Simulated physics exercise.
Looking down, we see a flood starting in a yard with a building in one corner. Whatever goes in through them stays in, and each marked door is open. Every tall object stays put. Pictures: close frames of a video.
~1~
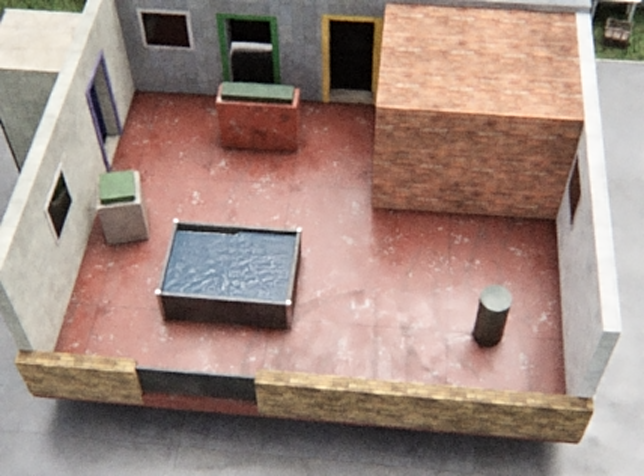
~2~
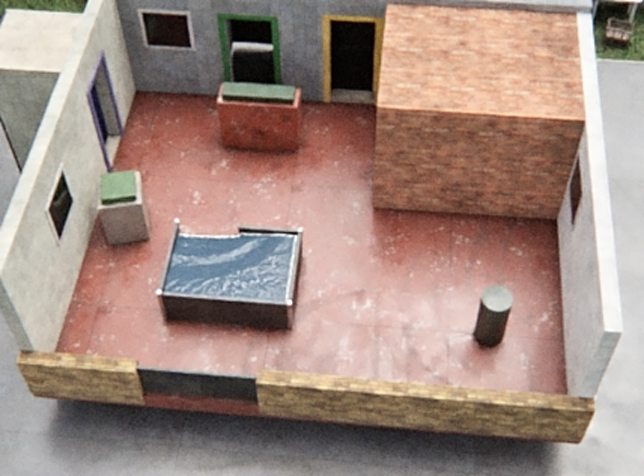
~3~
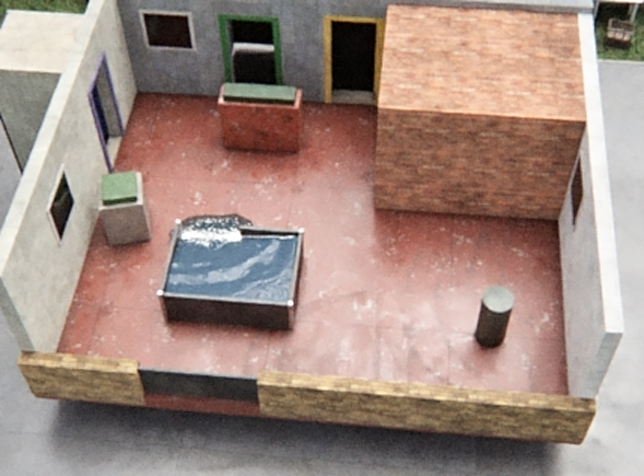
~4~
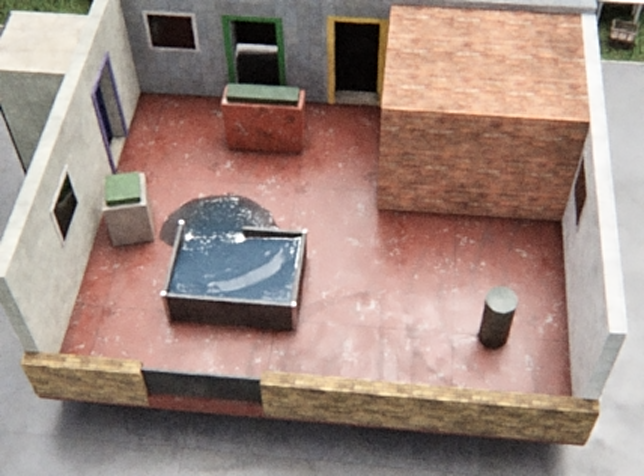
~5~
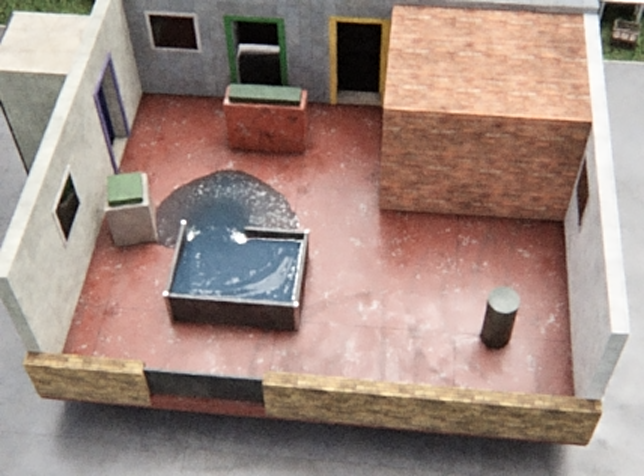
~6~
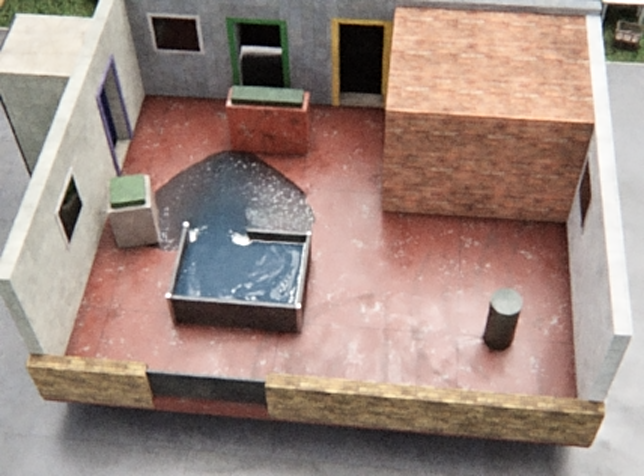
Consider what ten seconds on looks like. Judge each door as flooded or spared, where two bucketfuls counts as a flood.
The blue door is flooded, the green door is flooded, the yellow door is spared.
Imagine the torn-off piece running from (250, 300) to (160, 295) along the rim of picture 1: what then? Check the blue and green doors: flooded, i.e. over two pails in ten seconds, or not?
Turns out the blue one stays beneath it, while the green one stays beneath it.
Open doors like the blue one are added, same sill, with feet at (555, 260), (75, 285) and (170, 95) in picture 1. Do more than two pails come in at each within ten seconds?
Below, below, above.
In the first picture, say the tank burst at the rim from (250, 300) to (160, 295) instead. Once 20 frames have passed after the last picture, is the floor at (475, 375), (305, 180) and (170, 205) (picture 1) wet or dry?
Submerged, bone-dry, bone-dry.
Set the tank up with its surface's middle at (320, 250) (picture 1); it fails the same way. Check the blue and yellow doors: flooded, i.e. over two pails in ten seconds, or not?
In short: Blue overshoots the limit; yellow overshoots the limit.
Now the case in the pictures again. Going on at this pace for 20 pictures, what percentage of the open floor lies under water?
Near 40 in a hundred.
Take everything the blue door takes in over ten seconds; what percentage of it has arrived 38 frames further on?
About 80 per cent.
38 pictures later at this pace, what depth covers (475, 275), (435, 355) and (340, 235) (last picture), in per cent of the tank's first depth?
In order: About 0, 0 and 4 in a hundred.
A moment on, water covers 25 % of the floor; the blue door wet at the sill, nothing in, the green door not reached, the yellow door not reached.
Next, water covers 30 % of the floor; the blue door under two buckets in, the green door wet at the sill, nothing in, the yellow door not reached.
Then, water covers 40 % of the floor; the blue door over two buckets in, the green door under two buckets in, the yellow door wet at the sill, nothing in.
Later, water covers 50 % of the floor; the blue door over two buckets in, the green door over two buckets in, the yellow door wet at the sill, nothing in.
In the end, water covers 75 % of the floor; the blue door far over two buckets in, the green door far over two buckets in, the yellow door wet at the sill, nothing in.
